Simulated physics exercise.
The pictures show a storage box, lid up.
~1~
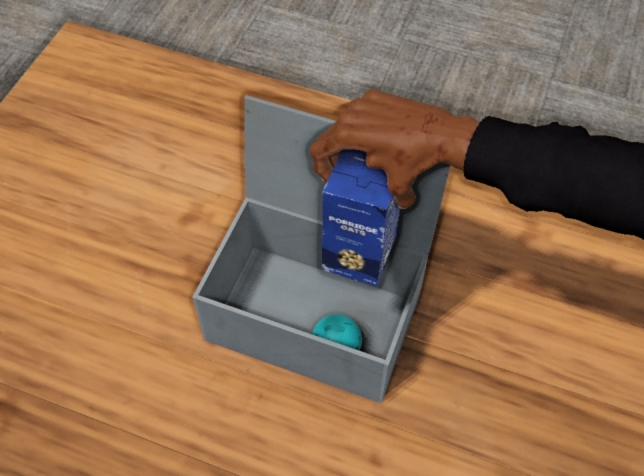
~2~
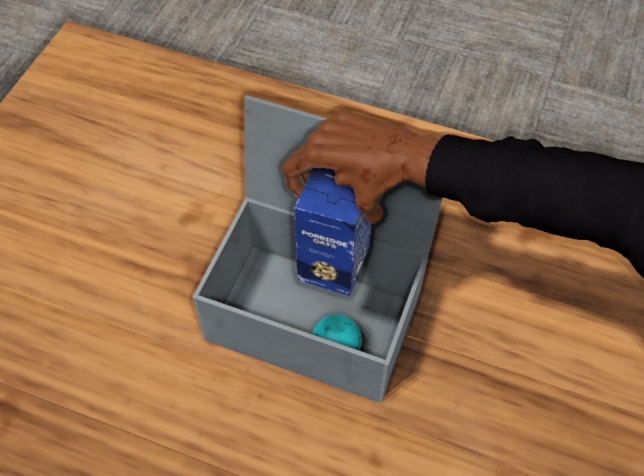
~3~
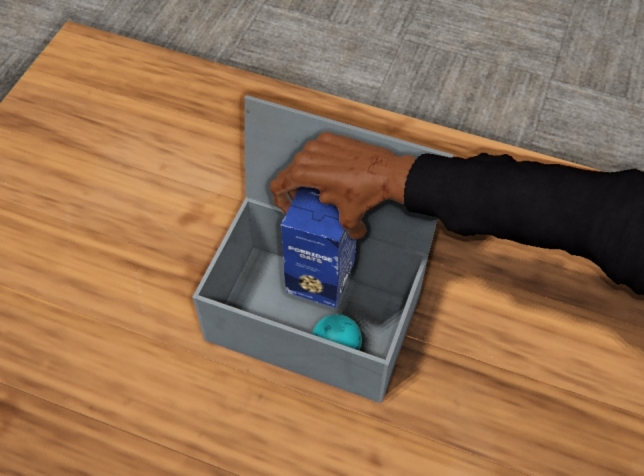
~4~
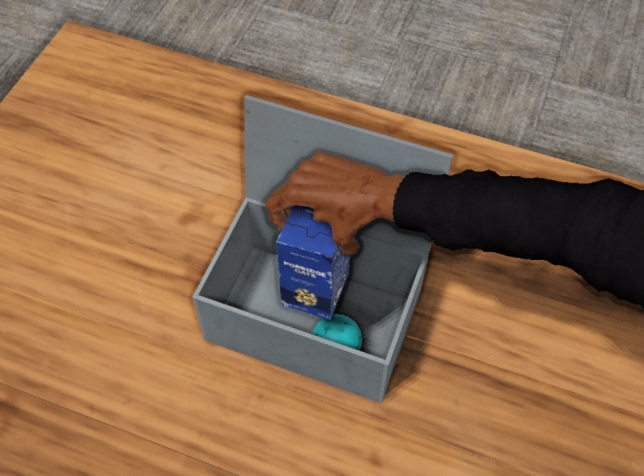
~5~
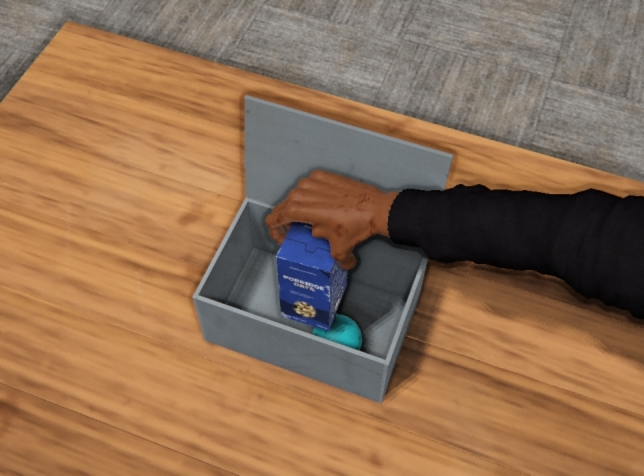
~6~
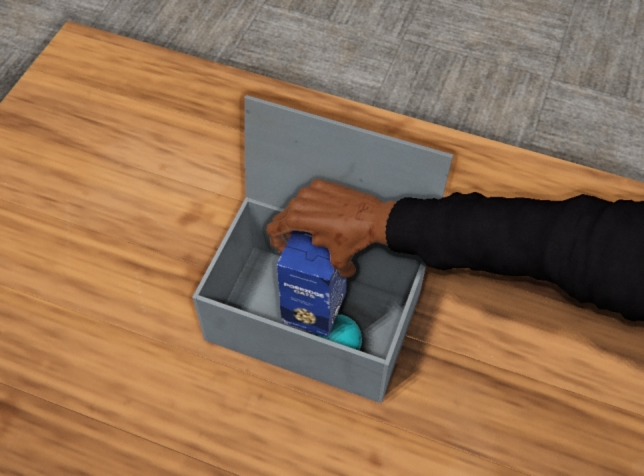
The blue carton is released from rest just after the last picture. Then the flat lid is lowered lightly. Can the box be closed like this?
The lid shuts flat.
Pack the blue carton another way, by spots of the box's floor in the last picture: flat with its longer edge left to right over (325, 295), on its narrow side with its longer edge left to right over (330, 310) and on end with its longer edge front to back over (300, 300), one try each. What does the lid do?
First, it sits on the rim; second, it sits on the rim; third, it will not close.
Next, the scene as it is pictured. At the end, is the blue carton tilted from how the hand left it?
The blue carton tips.
Then, 0.30 s on from there, blue carton on its side near (299, 287); turquoise ball shifted a little.
Then, 1.20 s on from there, lid starting down; blue carton on its side near (286, 297); turquoise ball shifted a little.
Then, 1.80 s on from there, lid 46° above the rim; blue carton on its side near (286, 297); turquoise ball shifted a little.
Then, 2.20 s on from there, lid 16° above the rim; blue carton on its side near (286, 297); turquoise ball shifted a little.
In the end, lid shut; toppled in the box, blue carton; turquoise ball unmoved. At the end, from the last picture's camera, blue carton near (286, 297).
